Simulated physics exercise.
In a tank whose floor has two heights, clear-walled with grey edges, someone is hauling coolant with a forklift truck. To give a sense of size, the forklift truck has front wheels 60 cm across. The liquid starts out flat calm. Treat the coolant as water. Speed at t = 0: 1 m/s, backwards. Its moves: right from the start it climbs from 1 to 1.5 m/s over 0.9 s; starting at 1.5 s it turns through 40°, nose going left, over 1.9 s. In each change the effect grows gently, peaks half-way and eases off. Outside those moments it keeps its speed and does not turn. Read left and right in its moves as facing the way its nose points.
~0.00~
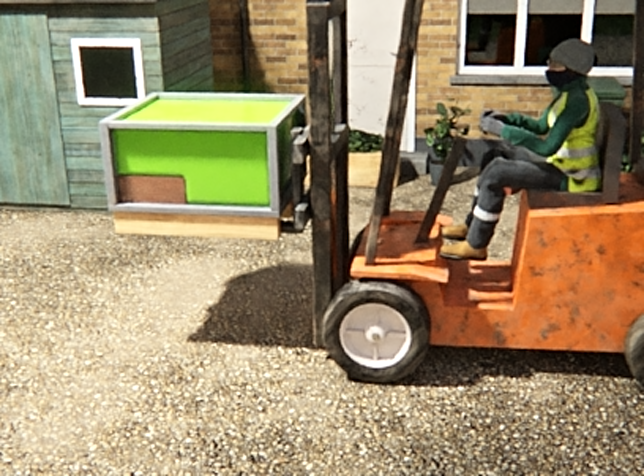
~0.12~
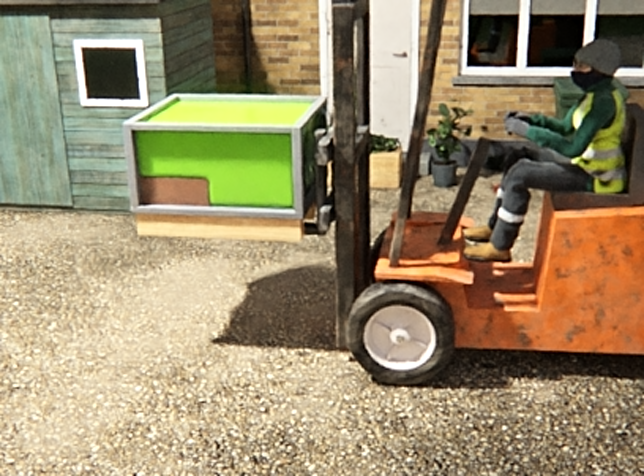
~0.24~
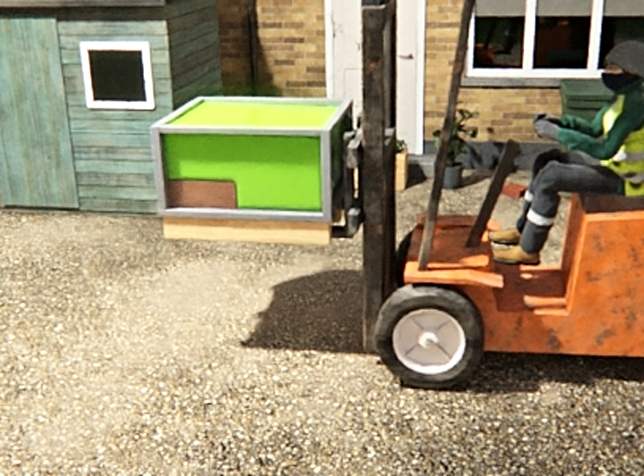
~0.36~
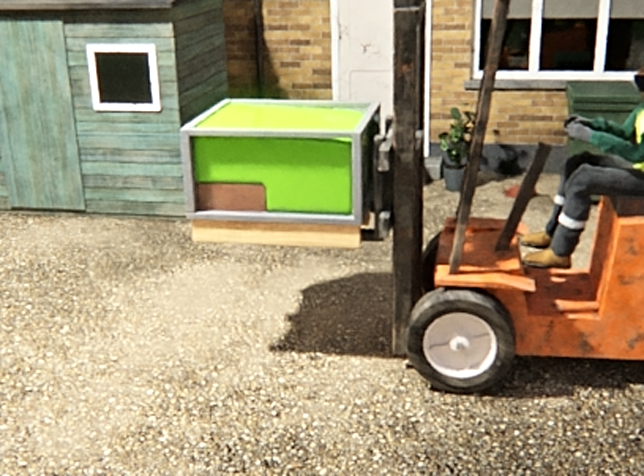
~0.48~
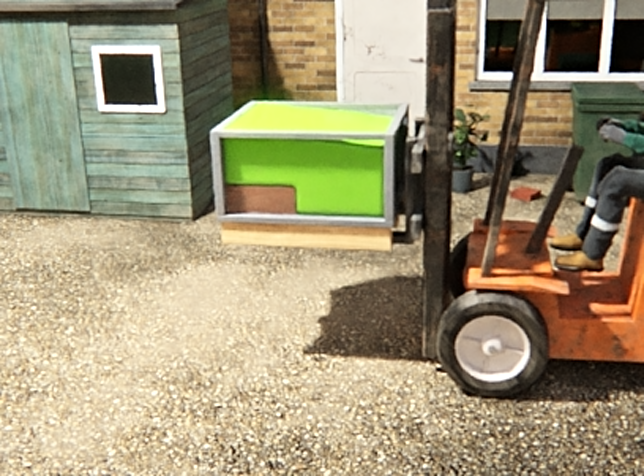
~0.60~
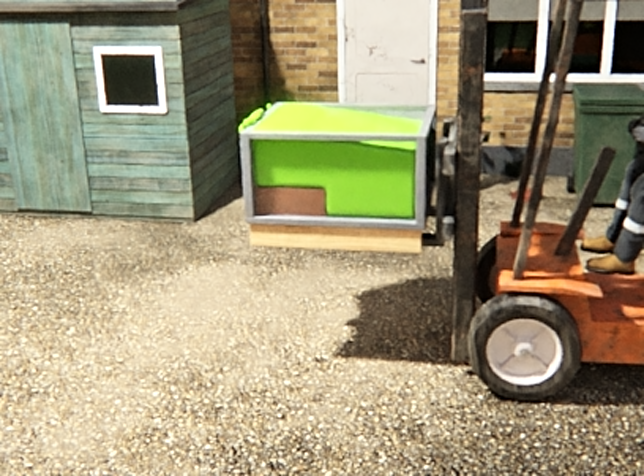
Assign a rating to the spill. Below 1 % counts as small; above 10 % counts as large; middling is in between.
Middling, I would say.
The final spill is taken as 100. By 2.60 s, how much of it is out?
About 30 per cent.
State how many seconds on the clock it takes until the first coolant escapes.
Near 0.9 s.
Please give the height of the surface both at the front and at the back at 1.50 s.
Front level 40 cm, back level 46 cm.
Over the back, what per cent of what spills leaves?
Near 0 per cent of the spill.
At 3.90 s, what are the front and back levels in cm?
About 44 cm in front, about 40 cm behind.
After 1.50 s the surface is 40 cm up at the front and 46 cm at the back; 1 per cent is out, over the front.
After 2.60 s the surface is 46 cm up at the front and 43 cm at the back; 2 per cent is out, over the front and the far side.
After 3.90 s the surface is 45 cm up at the front and 39 cm at the back; 7 per cent is out, over the near side and the front.
After 6.39 s 7 per cent is out, over the near side and the front, 18 of 256 litres.
